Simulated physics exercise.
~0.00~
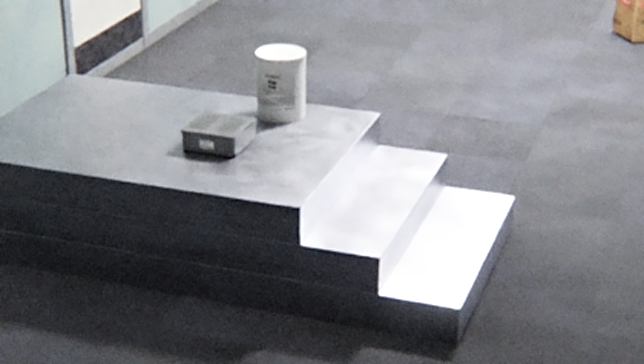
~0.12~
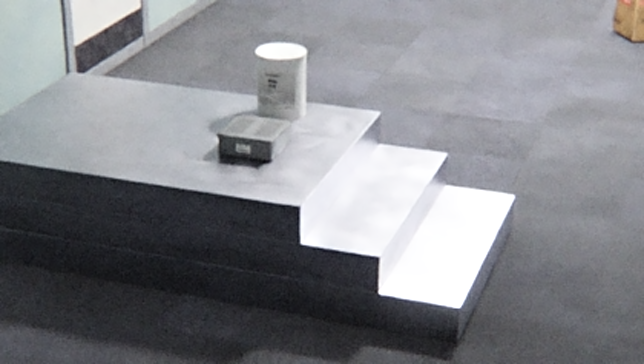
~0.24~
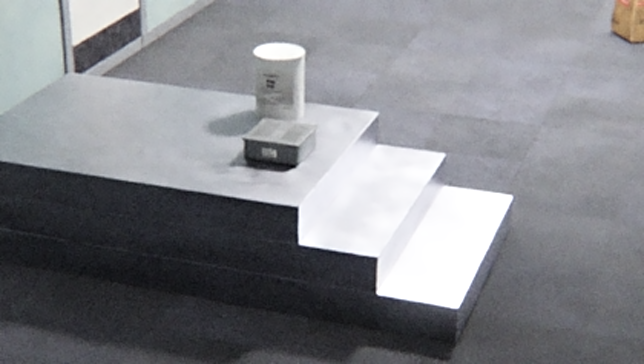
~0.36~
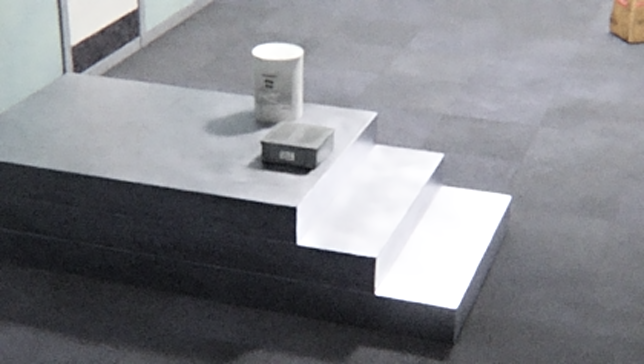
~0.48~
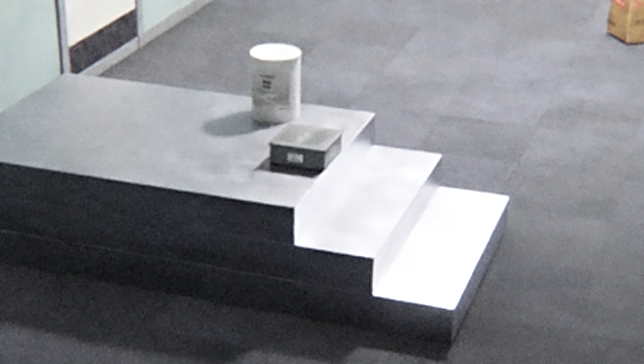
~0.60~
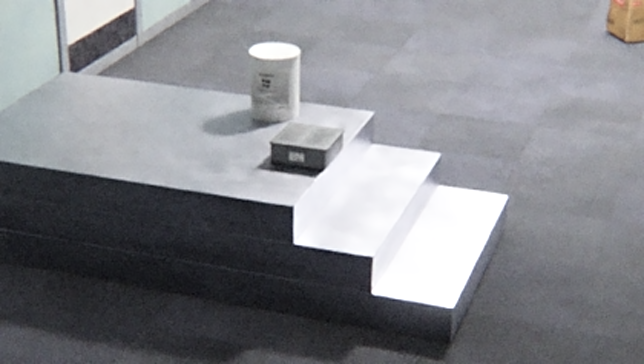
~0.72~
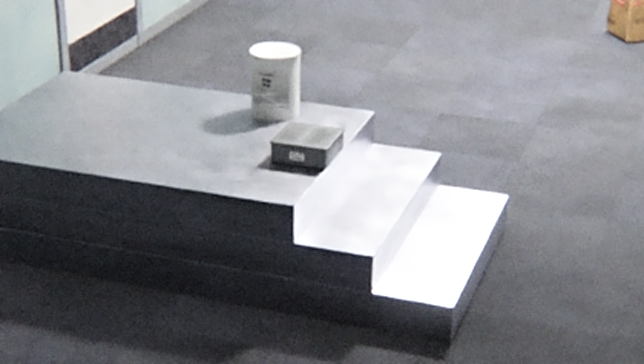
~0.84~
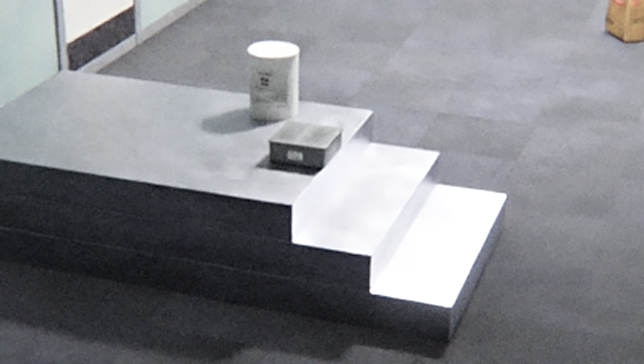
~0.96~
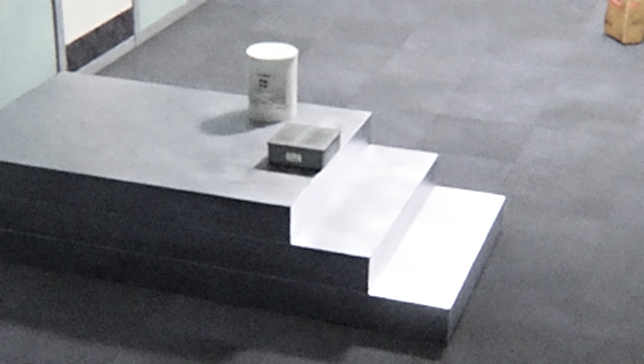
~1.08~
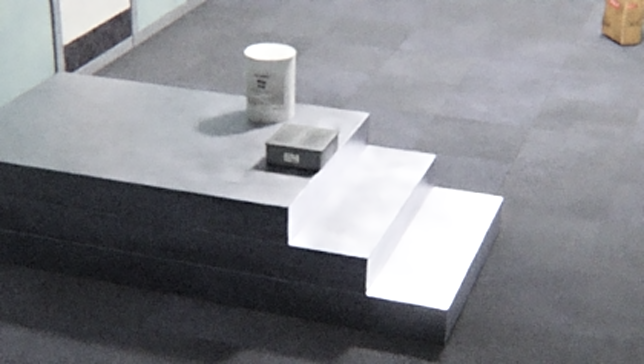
A grey box slides right past a white pail and stops near the landing's edge.
